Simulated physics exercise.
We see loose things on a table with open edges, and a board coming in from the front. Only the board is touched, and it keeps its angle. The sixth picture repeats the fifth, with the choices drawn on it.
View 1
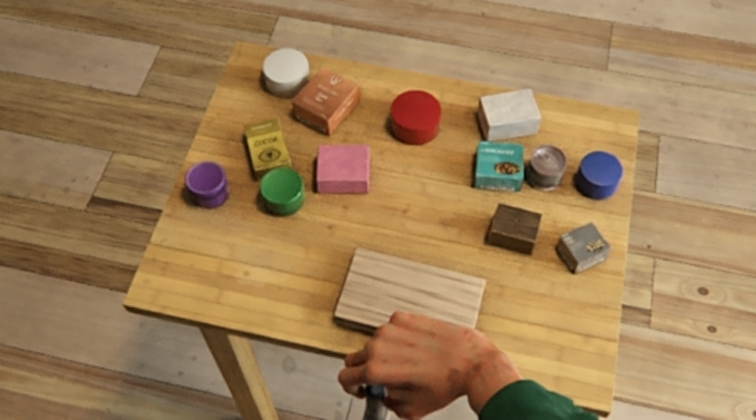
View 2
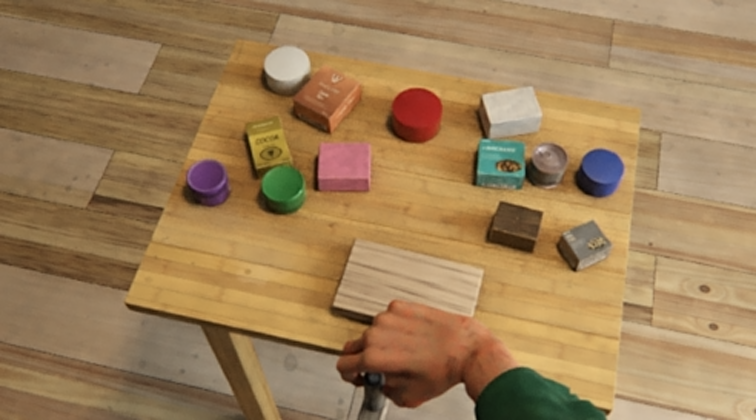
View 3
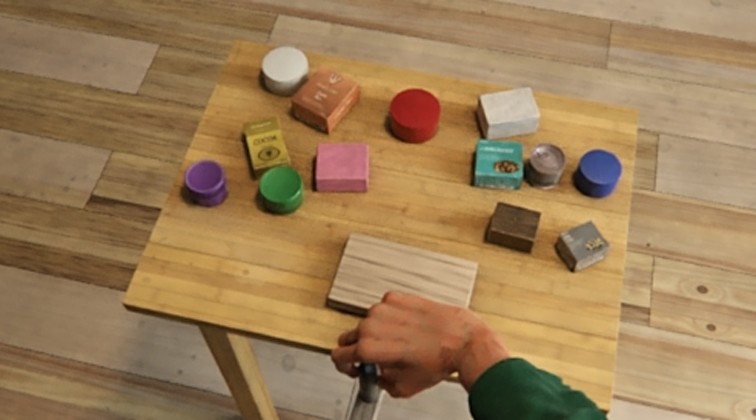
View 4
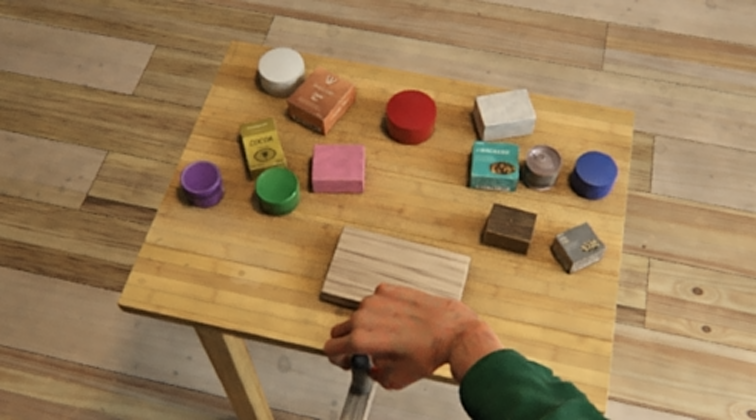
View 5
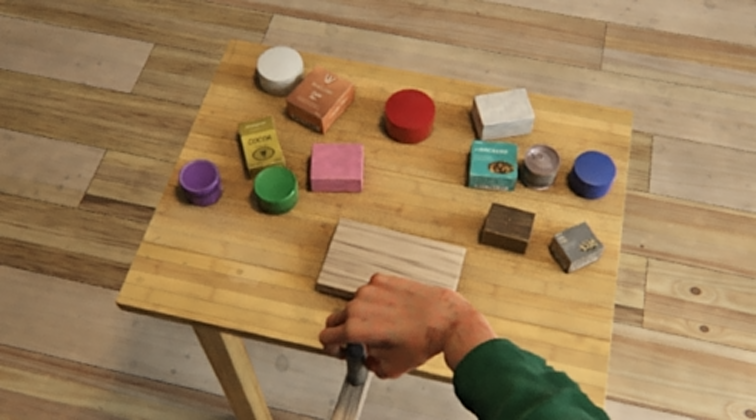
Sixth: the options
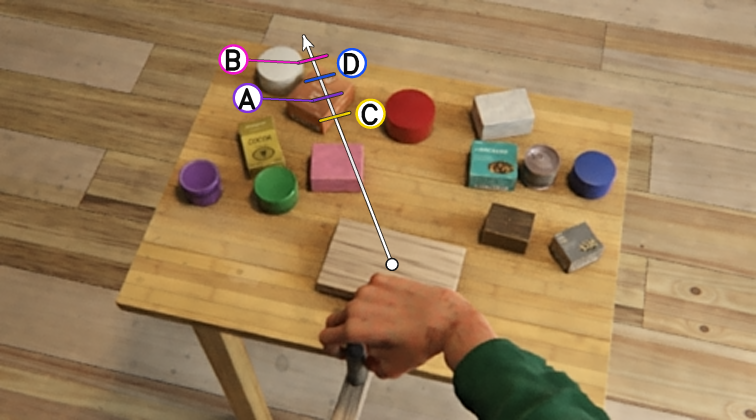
On a wooden table scattered with small boxes and tins, a hand slowly slides a board inward.
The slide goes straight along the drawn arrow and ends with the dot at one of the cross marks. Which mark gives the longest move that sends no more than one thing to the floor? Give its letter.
Stop at A.
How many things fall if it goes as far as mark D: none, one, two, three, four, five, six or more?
By then, two.
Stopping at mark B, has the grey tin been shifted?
No.
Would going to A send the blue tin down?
By then, no.
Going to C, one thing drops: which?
It is the orange box.
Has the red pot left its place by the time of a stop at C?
By then, yes.
On the marked copy, A at (327, 97); B at (313, 59); C at (335, 117); D at (320, 78); the arrow from (392, 264) to (303, 36); the white dot at (392, 264).
With A. Early on, board (367, 204); orange box (321, 96); pink block (337, 145).
Further on, board (344, 143); orange box (333, 54); red pot (411, 106).
At the end, board (328, 102); orange box over the edge; pink block (327, 57); one fallen.
As for the rest, B drops two; C is within the limit but short; D drops two.
